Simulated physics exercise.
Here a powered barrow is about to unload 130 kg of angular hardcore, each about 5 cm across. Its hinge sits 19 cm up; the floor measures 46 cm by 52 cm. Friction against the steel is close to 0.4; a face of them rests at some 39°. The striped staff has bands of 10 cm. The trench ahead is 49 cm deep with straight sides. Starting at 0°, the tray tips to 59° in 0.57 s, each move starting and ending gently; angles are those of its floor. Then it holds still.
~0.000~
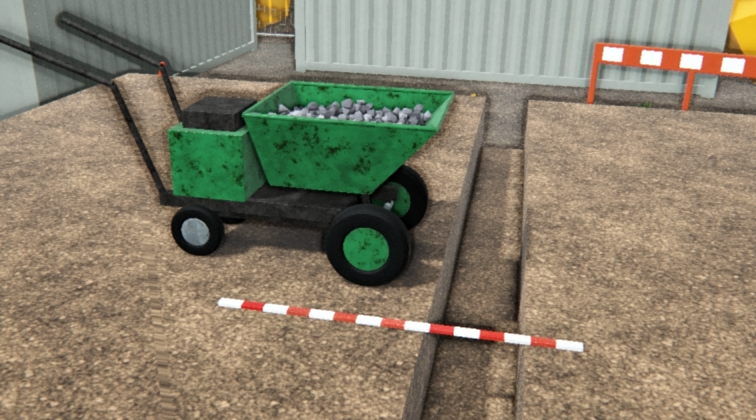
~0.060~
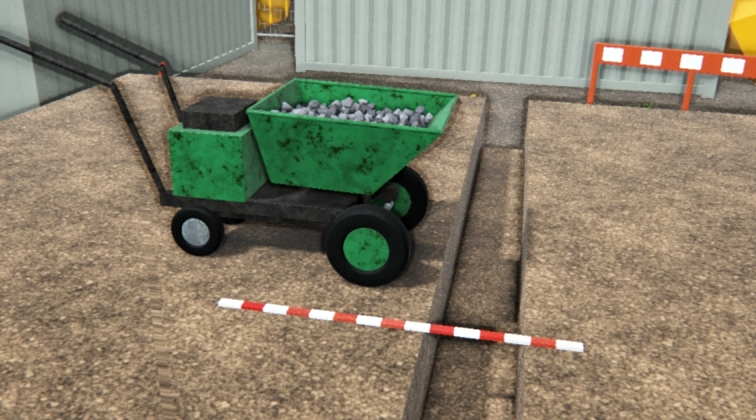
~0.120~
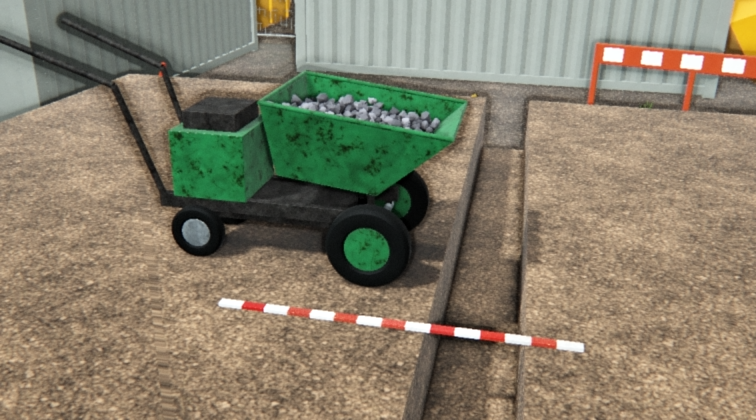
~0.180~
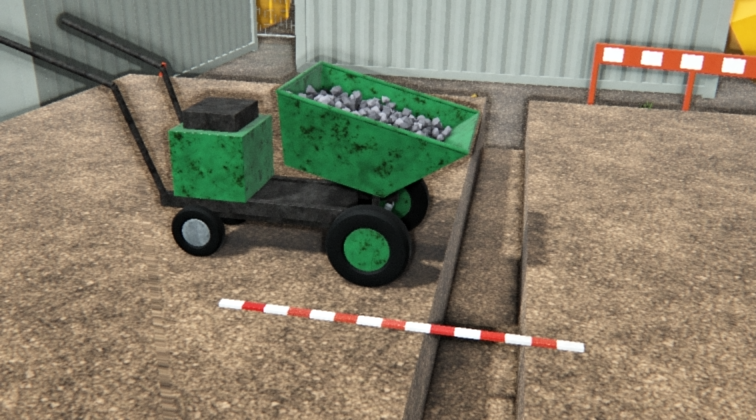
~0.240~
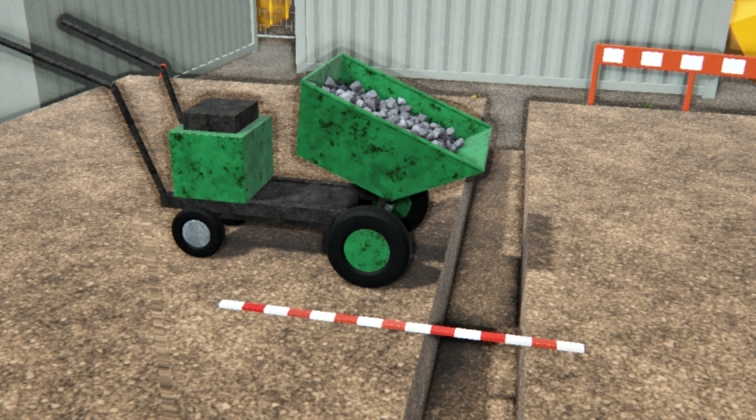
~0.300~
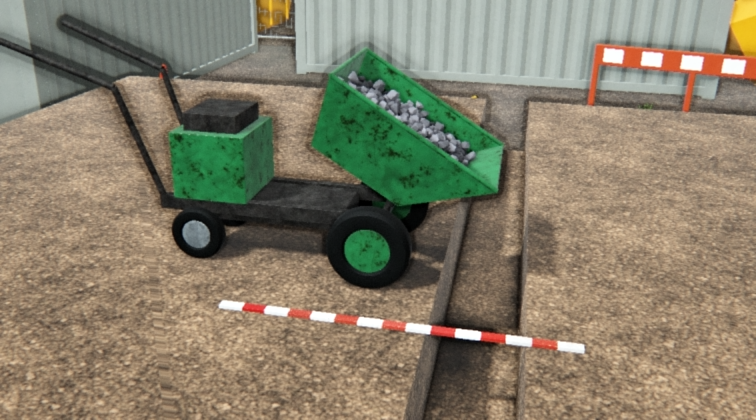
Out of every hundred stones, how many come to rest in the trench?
Some 10 per cent of it.
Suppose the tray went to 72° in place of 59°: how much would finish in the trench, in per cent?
Then about 15 per cent.
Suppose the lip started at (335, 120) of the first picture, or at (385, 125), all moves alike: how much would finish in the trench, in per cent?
First some 45, then 35 per cent.
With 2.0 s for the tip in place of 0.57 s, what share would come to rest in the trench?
In that case some 15 per cent.
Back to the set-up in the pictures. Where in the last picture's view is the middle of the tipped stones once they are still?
Near (565, 279).
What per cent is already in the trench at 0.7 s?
Some 0 per cent.
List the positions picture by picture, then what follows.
In the first picture, lip at (437, 130), floor tilted 0°, highest stones at (366, 111).
In the second picture, the tray is at 2°, its lip at (442, 133); the top of the load is at (346, 109); the stones move at 0.4 m/s on average.
In the third picture, the tray is at 7°, its lip at (453, 140); the top of the load is at (335, 105); the stones move at 0.8 m/s on average.
In the fourth picture, lip at (468, 153), floor tilted 14°, highest stones at (337, 98); the stones move at 1.1 m/s on average.
In the fifth picture, the tray is at 23°, its lip at (484, 171); the top of the load is at (343, 91); the stones move at 1.3 m/s on average.
In the sixth picture, the tray is at 32°, its lip at (497, 192); the top of the load is at (359, 85); the stones move at 1.3 m/s on average.
After 0.4 s the floor is at 50°; 100 % in the tray; the foremost stones are at (489, 202).
After 0.7 s the floor is at 59°; 94 % in the tray, 1 % in the trench, 5 % past the trench; the foremost stones are at (561, 257).
After 1.0 s the floor is at 59°; 62 % in the tray, 1 % in the trench, 37 % past the trench; the foremost stones are at (682, 299).
After 3.0 s the floor is at 59°; 51 % in the tray, 10 % in the trench, 39 % past the trench; the foremost stones are past the picture's edge.
